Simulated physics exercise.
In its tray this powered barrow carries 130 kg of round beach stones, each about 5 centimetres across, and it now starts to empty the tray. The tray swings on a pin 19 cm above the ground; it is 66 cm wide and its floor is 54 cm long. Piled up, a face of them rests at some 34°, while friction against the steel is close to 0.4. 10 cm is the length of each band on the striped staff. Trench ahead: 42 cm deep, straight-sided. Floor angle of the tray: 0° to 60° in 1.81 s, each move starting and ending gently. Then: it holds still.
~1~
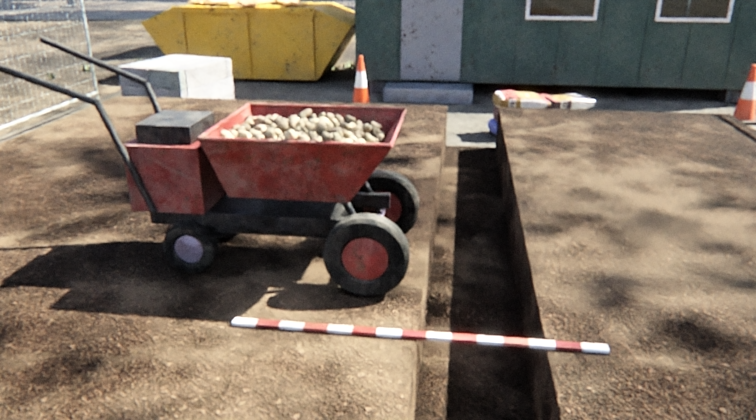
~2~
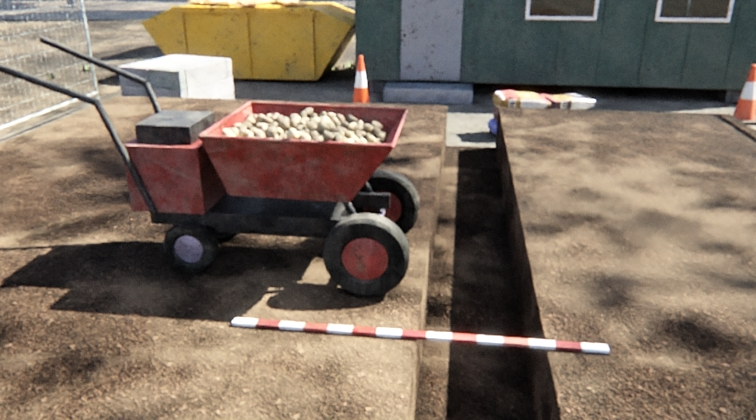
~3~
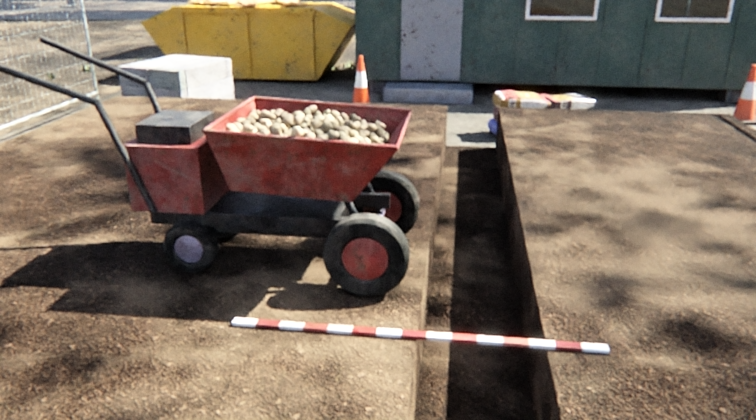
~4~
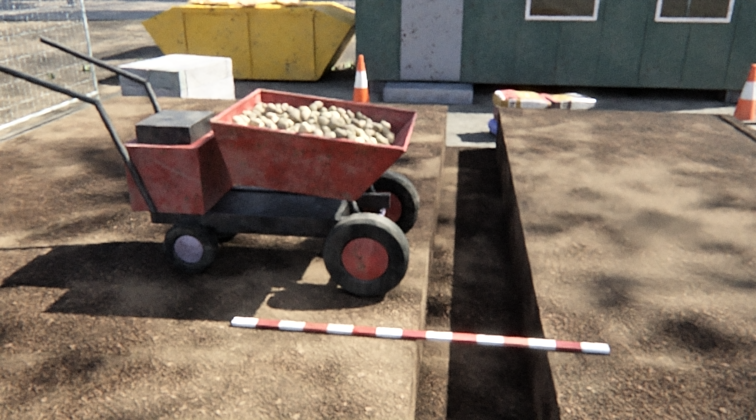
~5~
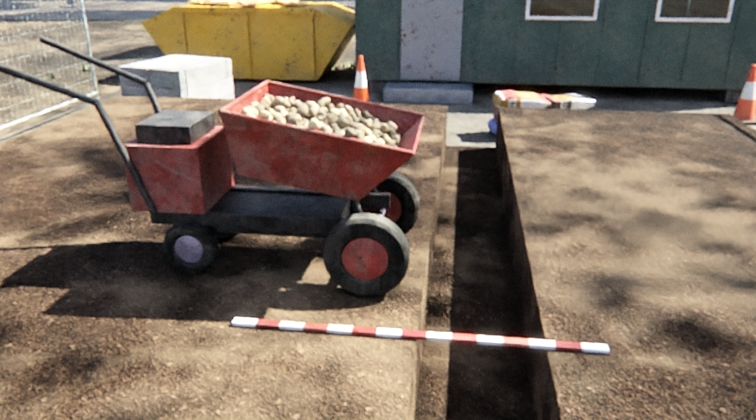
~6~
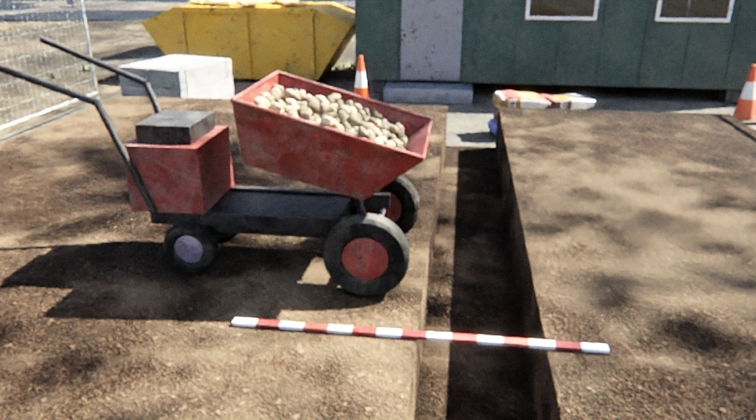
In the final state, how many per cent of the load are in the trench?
About 62 per cent are in the trench in the final state.
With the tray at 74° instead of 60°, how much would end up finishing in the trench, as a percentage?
I'd expect around 65 in a hundred.
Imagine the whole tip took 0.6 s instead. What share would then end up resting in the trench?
My guess is near 40 percent.
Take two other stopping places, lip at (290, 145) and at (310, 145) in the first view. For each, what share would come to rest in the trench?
Estimates: 65 % then 80 %.
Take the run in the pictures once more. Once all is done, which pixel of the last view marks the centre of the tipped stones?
Their middle is at about (502, 335).
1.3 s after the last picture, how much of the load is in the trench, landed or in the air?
I'd put it near 30 per cent.
Then, 0.8 s after the last picture the floor is at 51°, 99 % in the tray, 1 % in the trench; the foremost stones are at (487, 190).
Then, 1.3 s after the last picture the floor is at 60°, 62 % in the tray, 29 % in the trench, 9 % past the trench; the foremost stones are at (600, 272).
Then, 1.7 s after the last picture the floor is at 60°, 42 % in the tray, 39 % in the trench, 20 % past the trench; the foremost stones are at (663, 267).
Then, 3.6 s after the last picture the floor is at 60°, 19 % in the tray, 62 % in the trench, 19 % past the trench; the foremost stones are at (711, 278).
